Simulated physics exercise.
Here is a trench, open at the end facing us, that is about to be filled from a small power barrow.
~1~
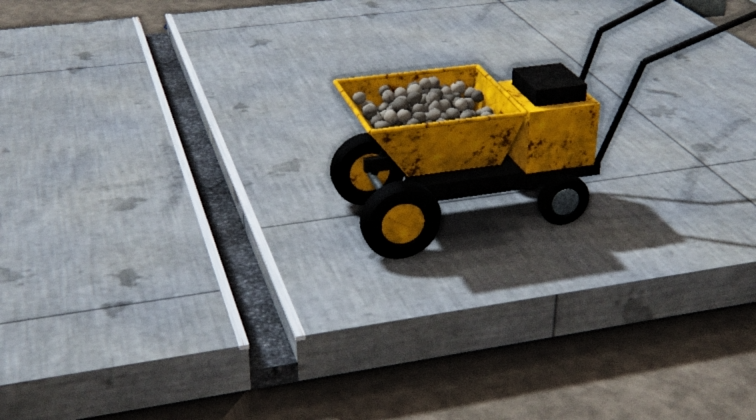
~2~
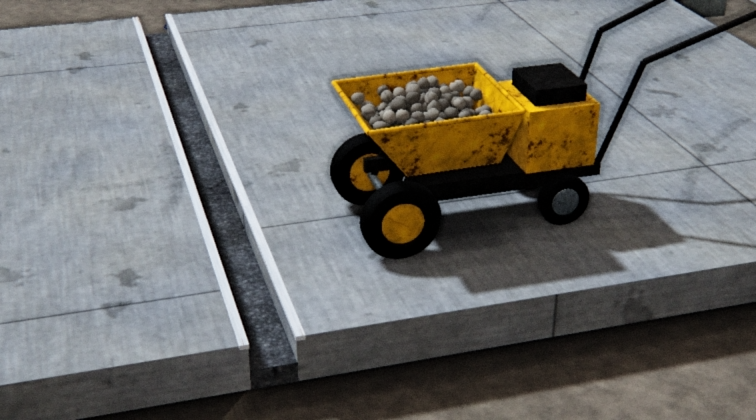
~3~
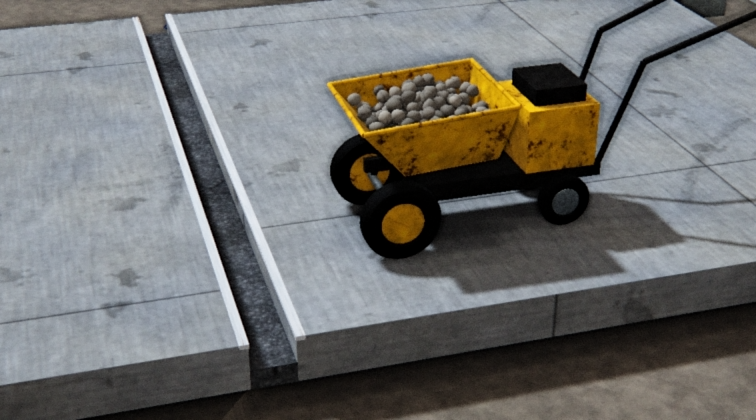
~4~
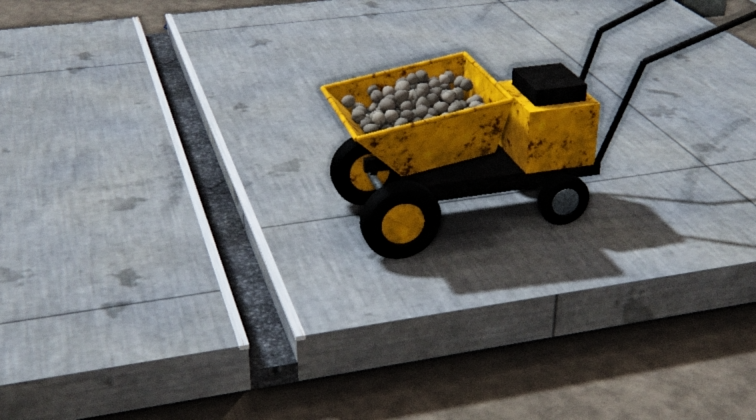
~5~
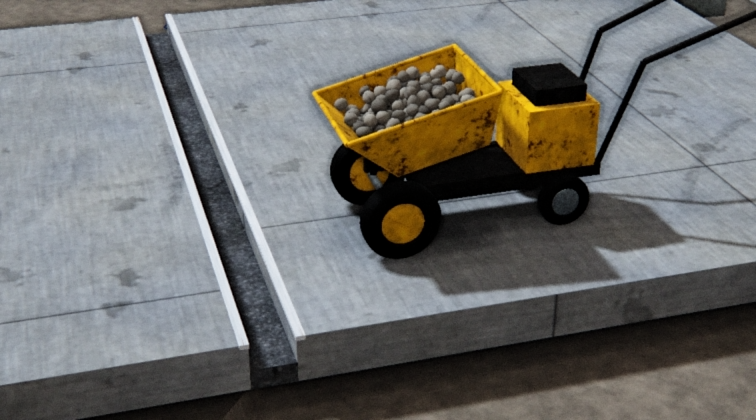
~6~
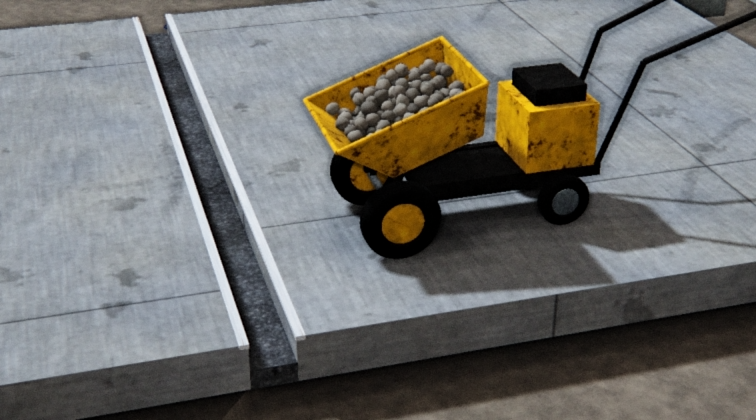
We see a small yellow power barrow loaded with round grey pebbles standing on concrete slabs, right of a narrow trench; its skip, level at first, gradually tilts down toward the left while the wheels stay still.
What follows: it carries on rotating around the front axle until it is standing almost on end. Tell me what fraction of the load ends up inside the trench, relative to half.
Inside the trench ends up over half of the load.
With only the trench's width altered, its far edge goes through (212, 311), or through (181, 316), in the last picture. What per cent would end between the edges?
About 80 %, then 90 %.
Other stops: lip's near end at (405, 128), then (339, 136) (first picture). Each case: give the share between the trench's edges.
Close to 40 in a hundred, and close to 60 in a hundred.
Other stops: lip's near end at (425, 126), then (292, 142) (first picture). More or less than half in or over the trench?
With the lip at the first place the share is short of one half; at the second place it is short of one half.
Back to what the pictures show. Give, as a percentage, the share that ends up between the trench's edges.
Result: Some 65 % of the load.
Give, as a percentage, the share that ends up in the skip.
Something like 0 in every hundred.
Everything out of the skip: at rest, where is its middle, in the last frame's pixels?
Somewhere close to (241, 243) in the last picture.
Soon after the last picture, skip tipped steeply; all in the skip.
A little later, skip tipped steeply; most in the skip; a small part short of the trench; a small part in or heaped over the trench; a stray few falling.
Later still, skip tipped right over; a small part in the skip; about a quarter short of the trench; about two thirds in or heaped over the trench; a small part beyond it.
At rest, skip tipped right over; a stray few in the skip; about a quarter short of the trench; about two thirds in or heaped over the trench; a small part beyond it.
